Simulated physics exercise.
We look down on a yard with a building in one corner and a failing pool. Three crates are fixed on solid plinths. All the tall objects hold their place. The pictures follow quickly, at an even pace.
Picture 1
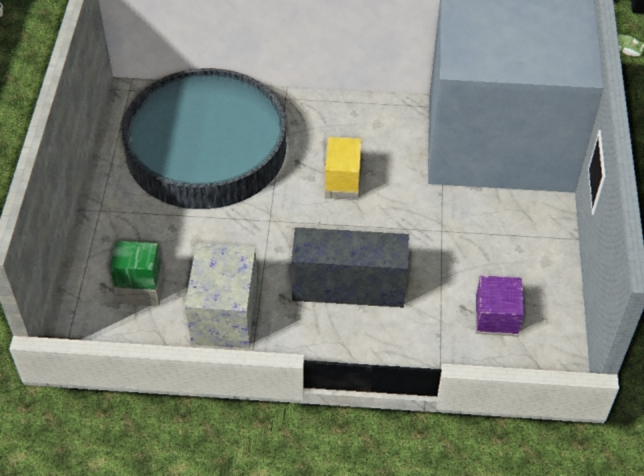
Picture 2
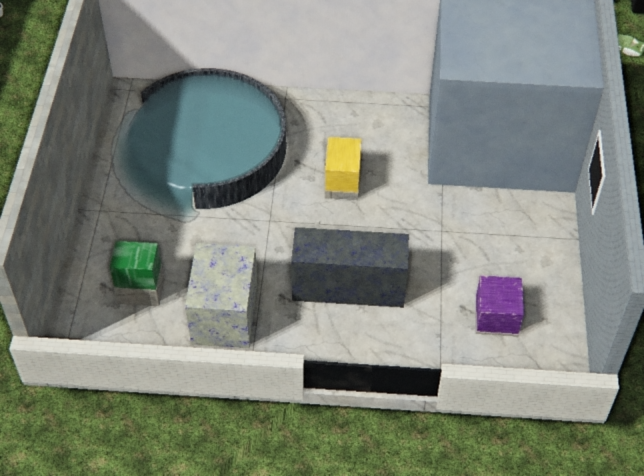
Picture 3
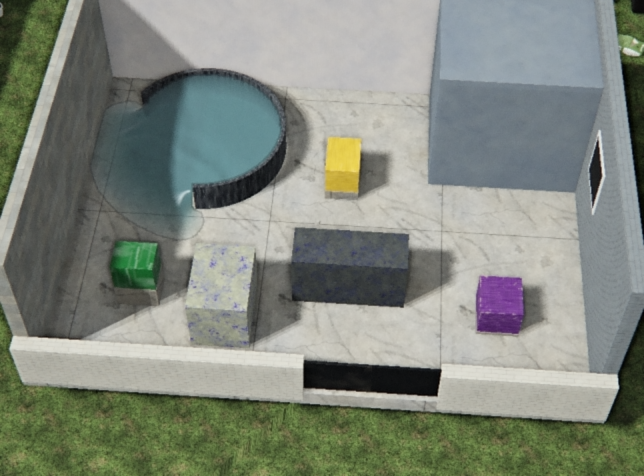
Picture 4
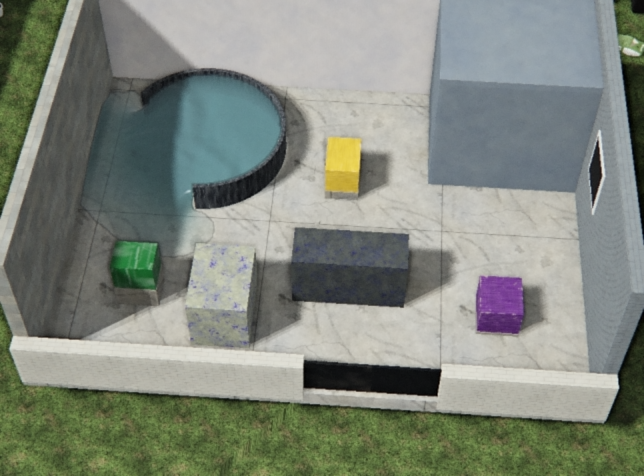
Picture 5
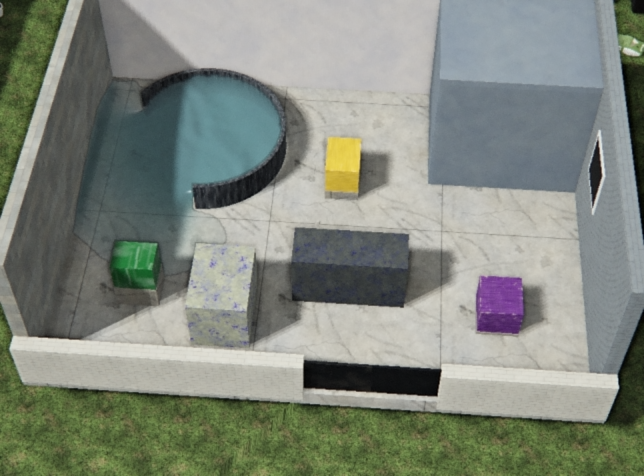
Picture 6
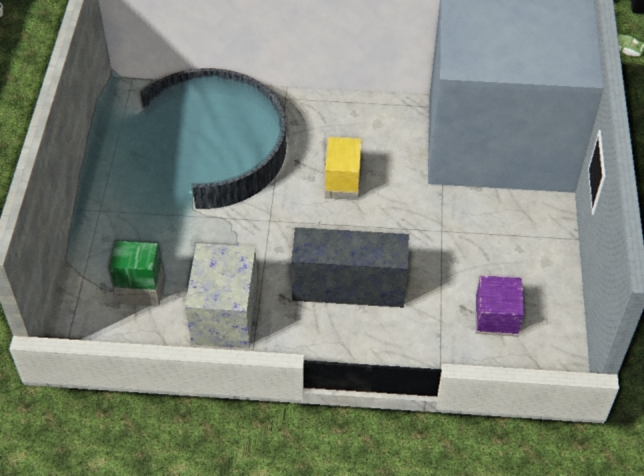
Water pours from the broken left side of the round pool and spreads toward the green box.
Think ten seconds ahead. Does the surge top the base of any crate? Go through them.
The purple crate is wetted; the yellow crate escapes dry; the green crate escapes dry.
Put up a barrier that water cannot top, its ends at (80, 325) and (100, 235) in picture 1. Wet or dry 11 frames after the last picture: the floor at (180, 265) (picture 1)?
At that place: Wet.
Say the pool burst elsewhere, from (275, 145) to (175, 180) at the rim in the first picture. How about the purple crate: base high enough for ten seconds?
In short: The purple one is wetted.
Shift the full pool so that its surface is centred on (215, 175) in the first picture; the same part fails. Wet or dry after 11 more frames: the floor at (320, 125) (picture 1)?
There: Free of water.
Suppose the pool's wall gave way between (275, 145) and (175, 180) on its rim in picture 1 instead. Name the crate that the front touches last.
Last comes the crate marked purple.
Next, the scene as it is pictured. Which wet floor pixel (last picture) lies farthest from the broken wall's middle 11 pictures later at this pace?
Roughly at (219, 374).
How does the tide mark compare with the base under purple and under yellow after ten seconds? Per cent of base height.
About 240 and 60 per cent.
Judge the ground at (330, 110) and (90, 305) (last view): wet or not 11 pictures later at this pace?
As listed: Free of water, under water.
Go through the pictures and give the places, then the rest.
Still water in the round pool at (204, 128), in the first picture.
The front is at a hidden place, out from the gap at (133, 166), in the second picture.
Water pours out at (134, 168) and has run to (188, 234), in the third picture.
The front is at (185, 250), out from the gap at (134, 168), in the fourth picture.
Water pours out at (134, 169) and has run to (178, 270), in the fifth picture.
The front is at (167, 289), out from the gap at (134, 169), in the sixth picture.
A moment on, water covers 20 % of the floor; the purple crate not reached, the yellow crate not reached, the green crate water round its plinth.
Next, water covers 30 % of the floor; the purple crate not reached, the yellow crate not reached, the green crate water round its plinth.
Then, water covers 45 % of the floor; the purple crate not reached, the yellow crate not reached, the green crate water round its plinth.
Later, water covers 85 % of the floor; the purple crate water round its plinth, the yellow crate water round its plinth, the green crate water round its plinth.
In the end, water covers 100 % of the floor; the purple crate was topped, the yellow crate stayed above the water, the green crate stayed above the water.
